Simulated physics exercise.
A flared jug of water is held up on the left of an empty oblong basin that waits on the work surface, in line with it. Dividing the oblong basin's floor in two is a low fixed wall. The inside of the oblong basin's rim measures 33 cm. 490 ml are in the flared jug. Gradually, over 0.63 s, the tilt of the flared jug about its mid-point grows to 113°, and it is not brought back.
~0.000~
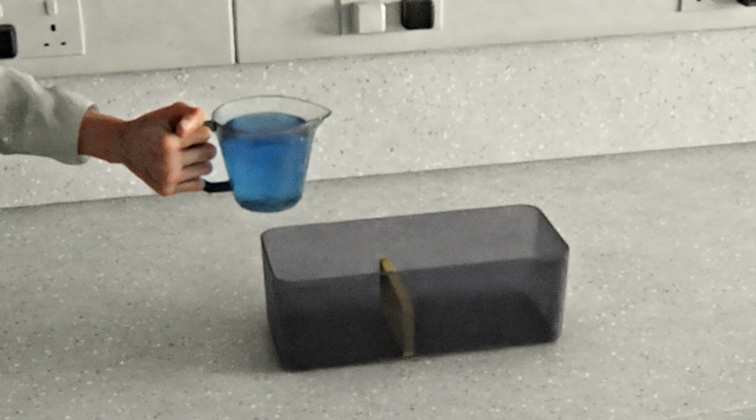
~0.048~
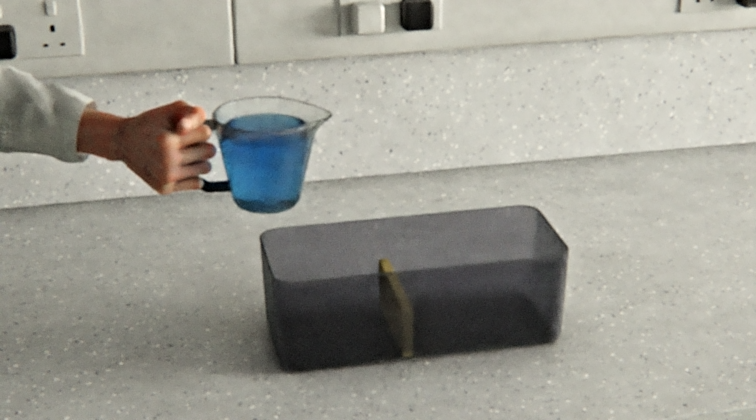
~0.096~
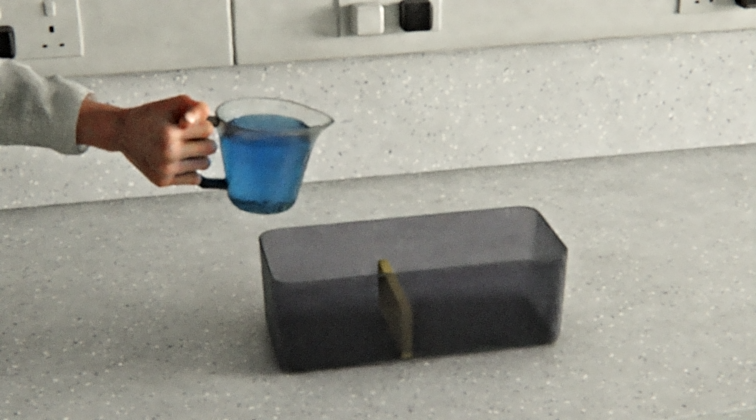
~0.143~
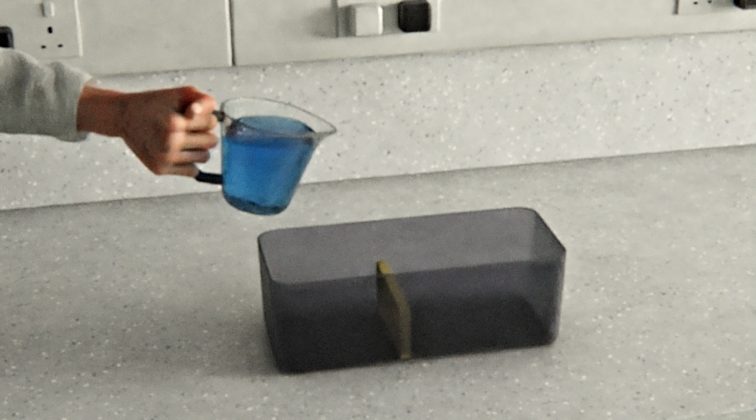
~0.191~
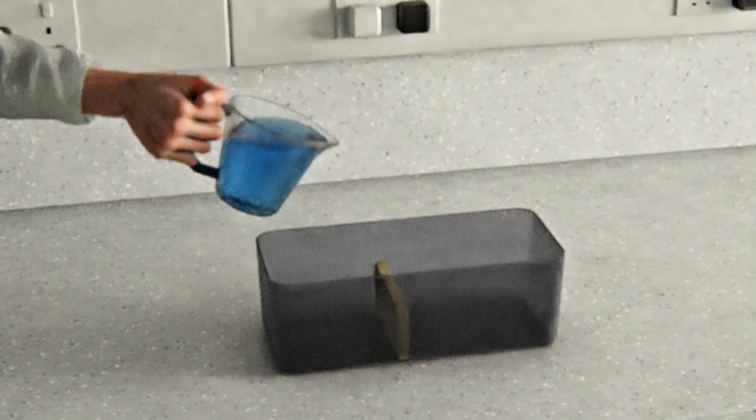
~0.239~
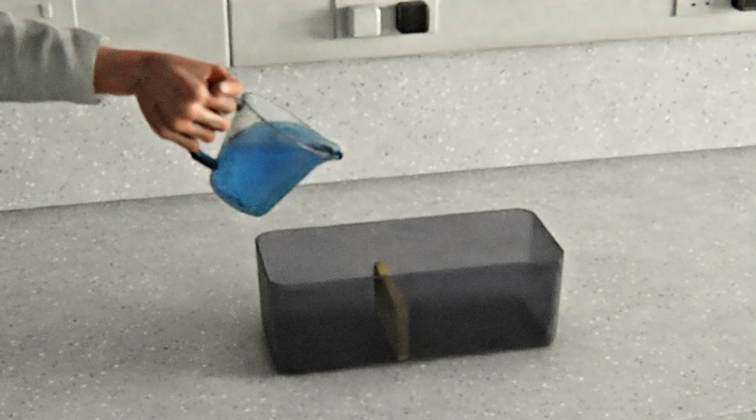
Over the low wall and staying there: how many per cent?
10 out of 100.
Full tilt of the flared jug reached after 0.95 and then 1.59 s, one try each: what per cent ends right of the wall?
Around 15 per cent first, around 20 per cent next.
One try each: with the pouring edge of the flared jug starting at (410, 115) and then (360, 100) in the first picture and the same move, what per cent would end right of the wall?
Result: 95 per cent, then 40 per cent.
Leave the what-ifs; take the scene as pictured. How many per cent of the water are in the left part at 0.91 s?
88 %.
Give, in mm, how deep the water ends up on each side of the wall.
The left side settles near 24 mm and the right side near 2 mm.
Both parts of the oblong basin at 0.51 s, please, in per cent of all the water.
I'd say about 38 left and about 6 right.
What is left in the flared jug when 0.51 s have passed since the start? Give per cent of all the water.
Still held: Roughly 32 % of the total.
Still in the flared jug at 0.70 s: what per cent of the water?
Around 1 in a hundred.
Then, 0.51 s in, the tilt is 103° and 33 per cent is still to pour, 37 is left of the wall and 6 right of it.
Then, 0.70 s in, the tilt is 113° and 1 per cent is still to pour, 86 is left of the wall and 7 right of it.
Then, 0.91 s in, the tilt is 113° and 0 per cent is still to pour, 88 is left of the wall and 10 right of it.
Then, 1.13 s in, the tilt is 113° and 0 per cent is still to pour, 88 is left of the wall and 10 right of it.
Finally, 88 per cent lies left of the wall, 10 right of it and 2 outside.
